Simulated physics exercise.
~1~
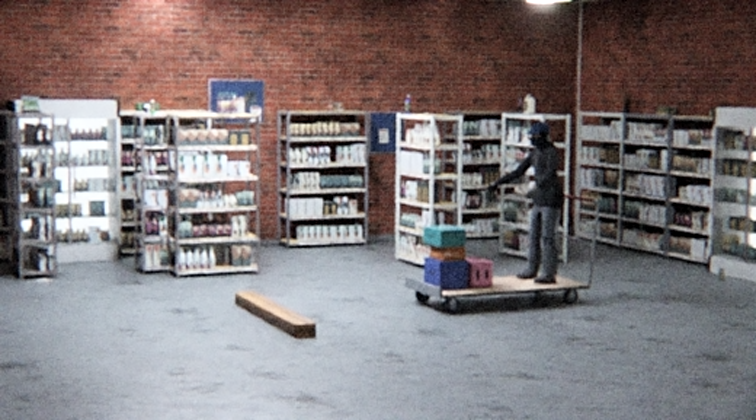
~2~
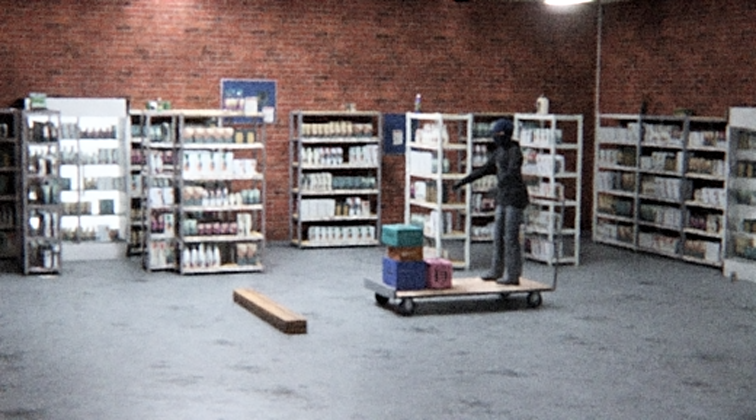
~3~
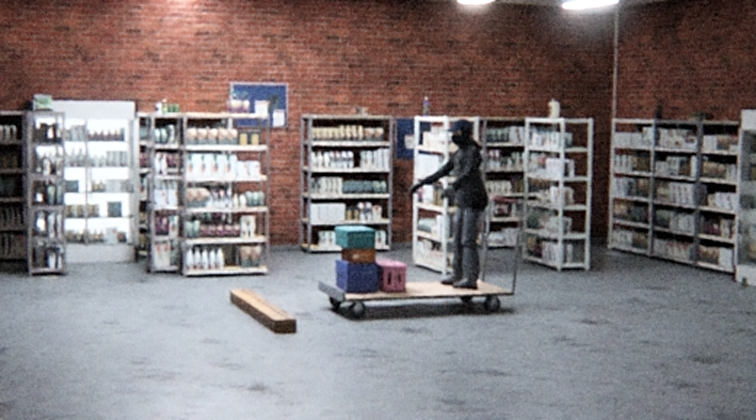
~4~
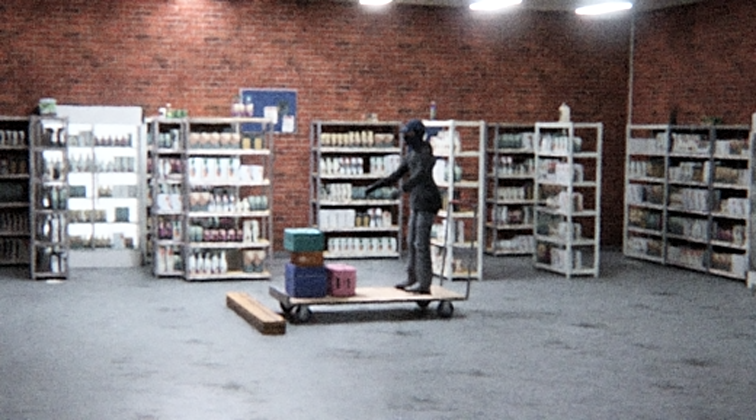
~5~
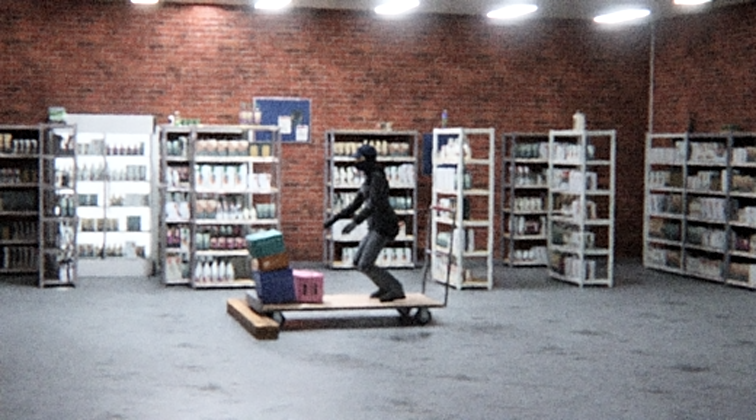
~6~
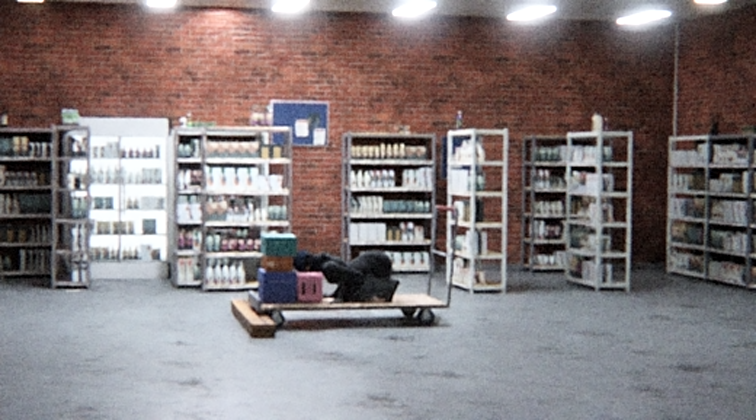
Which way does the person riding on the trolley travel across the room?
The person travels to the left, riding on the trolley toward the wooden beam.
